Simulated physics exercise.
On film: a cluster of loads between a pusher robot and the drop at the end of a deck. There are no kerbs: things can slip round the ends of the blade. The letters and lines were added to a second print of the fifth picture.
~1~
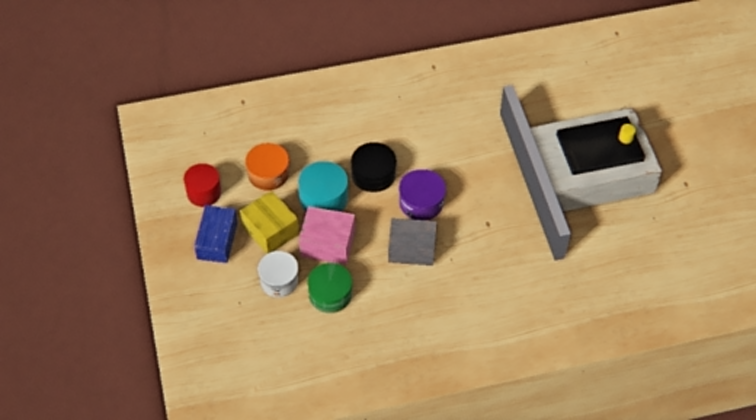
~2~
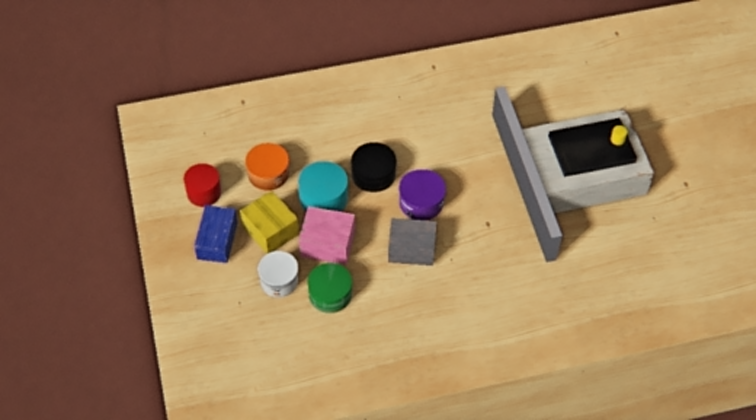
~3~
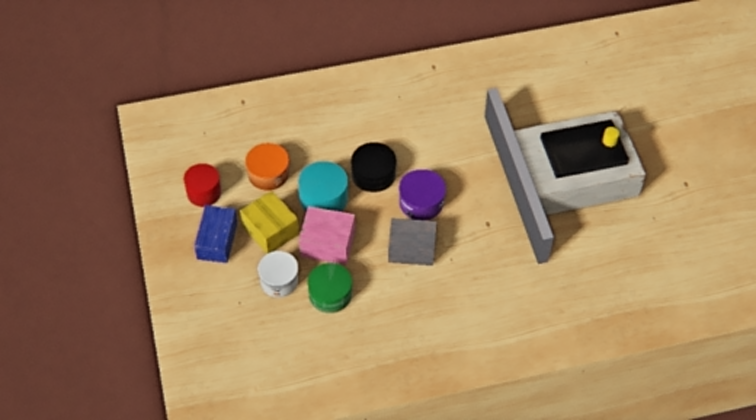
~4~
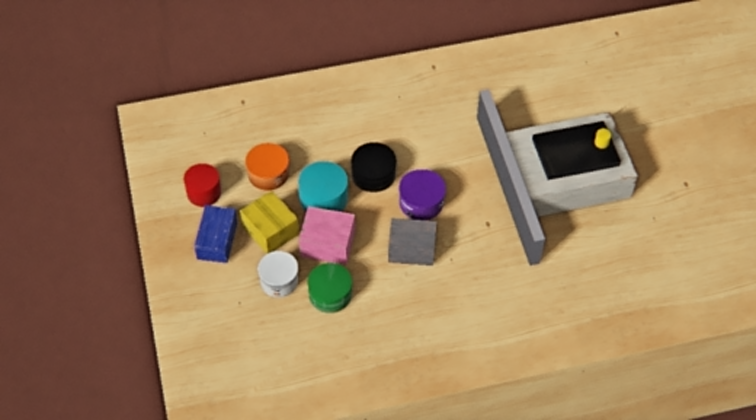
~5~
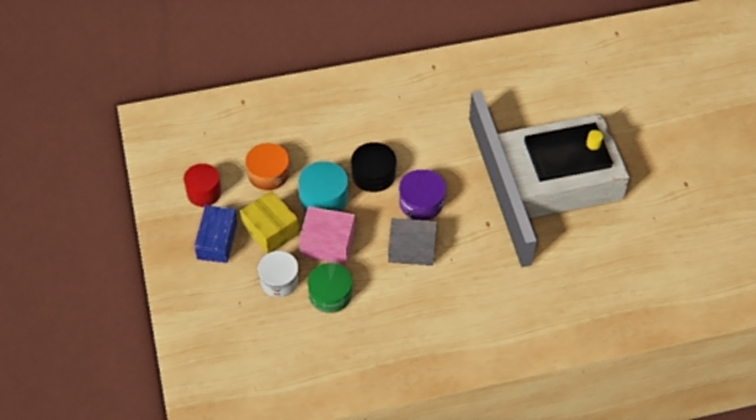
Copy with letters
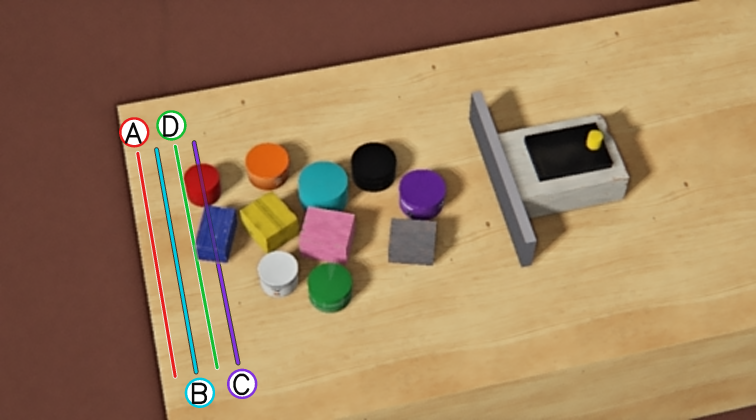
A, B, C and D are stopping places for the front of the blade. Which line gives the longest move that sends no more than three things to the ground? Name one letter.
C.
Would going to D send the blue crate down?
By then, yes.
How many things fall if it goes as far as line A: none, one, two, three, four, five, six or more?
In all, six or more.
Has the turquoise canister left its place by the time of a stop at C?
Yes.
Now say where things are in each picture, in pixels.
The first picture shows yellow box (270, 222); green canister (330, 288); white pail (279, 275).
The second picture shows robot (587, 147); orange pail (268, 167).
The third picture shows robot (578, 149); red canister (203, 185).
The fourth picture shows robot (570, 150); grey crate (413, 242).
The fifth picture shows robot (562, 152); black canister (373, 167); purple pail (422, 195); yellow box (270, 222).
On the marked copy, A at (155, 258); B at (175, 254); C at (215, 247); D at (195, 251).
With C. Early on, robot (461, 172); black canister (361, 170); grey crate (385, 249).
Further on, robot (360, 192); blue crate (173, 258); yellow box (198, 233).
At the end, robot (279, 207); yellow box over the edge; blue crate over the edge; two fallen.
As for the rest, A drops nine; B drops six; D drops five.
